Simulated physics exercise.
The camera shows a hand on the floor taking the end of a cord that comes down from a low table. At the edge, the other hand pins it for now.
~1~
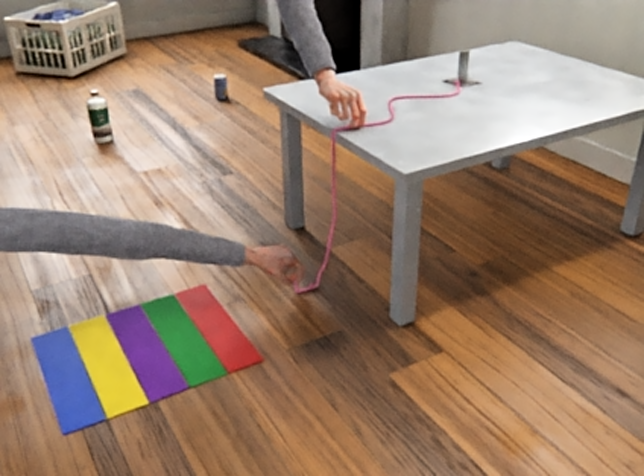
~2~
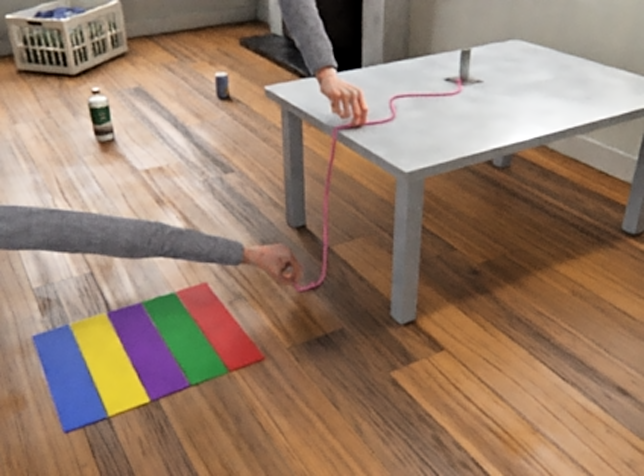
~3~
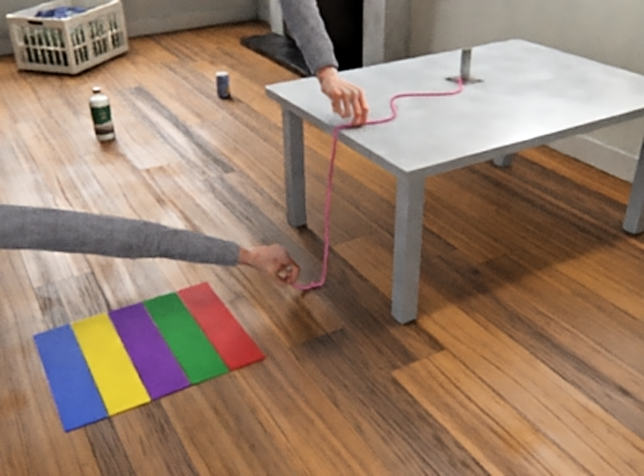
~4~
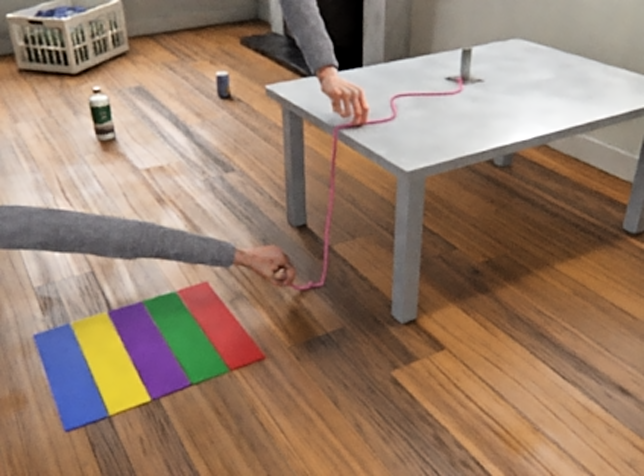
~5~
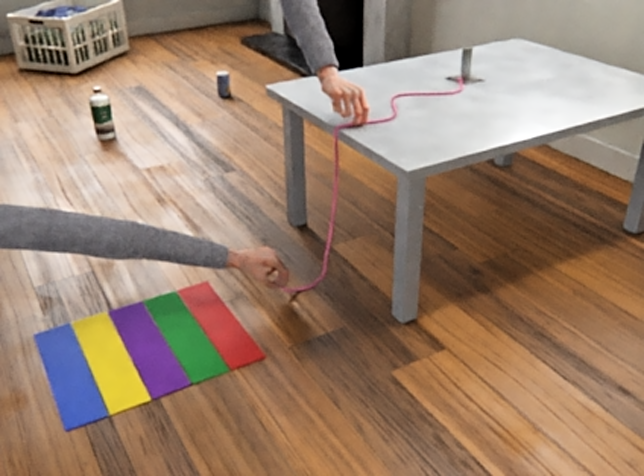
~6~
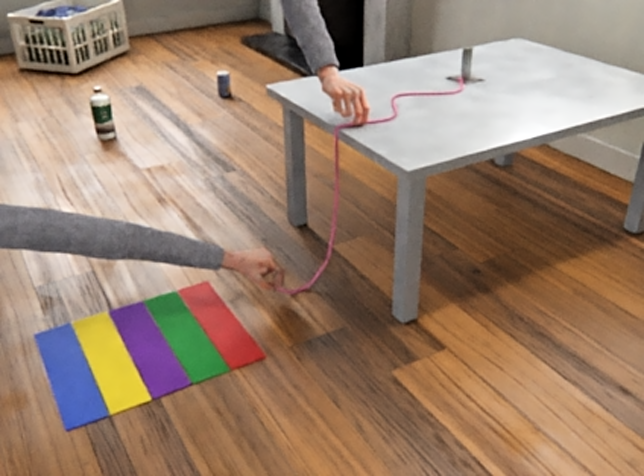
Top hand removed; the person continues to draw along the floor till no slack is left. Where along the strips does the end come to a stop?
Above the purple strip.
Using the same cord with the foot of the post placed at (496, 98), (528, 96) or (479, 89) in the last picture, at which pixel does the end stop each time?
In order, near (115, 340), (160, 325) and (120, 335).
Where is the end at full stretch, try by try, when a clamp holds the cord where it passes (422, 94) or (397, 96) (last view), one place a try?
First try near (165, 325), second near (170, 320).
Early on, end near (215, 306); over red.
Midway, end near (168, 321); over green.
At the end of the slack, end near (141, 330); over purple. It gets as far as the purple strip.
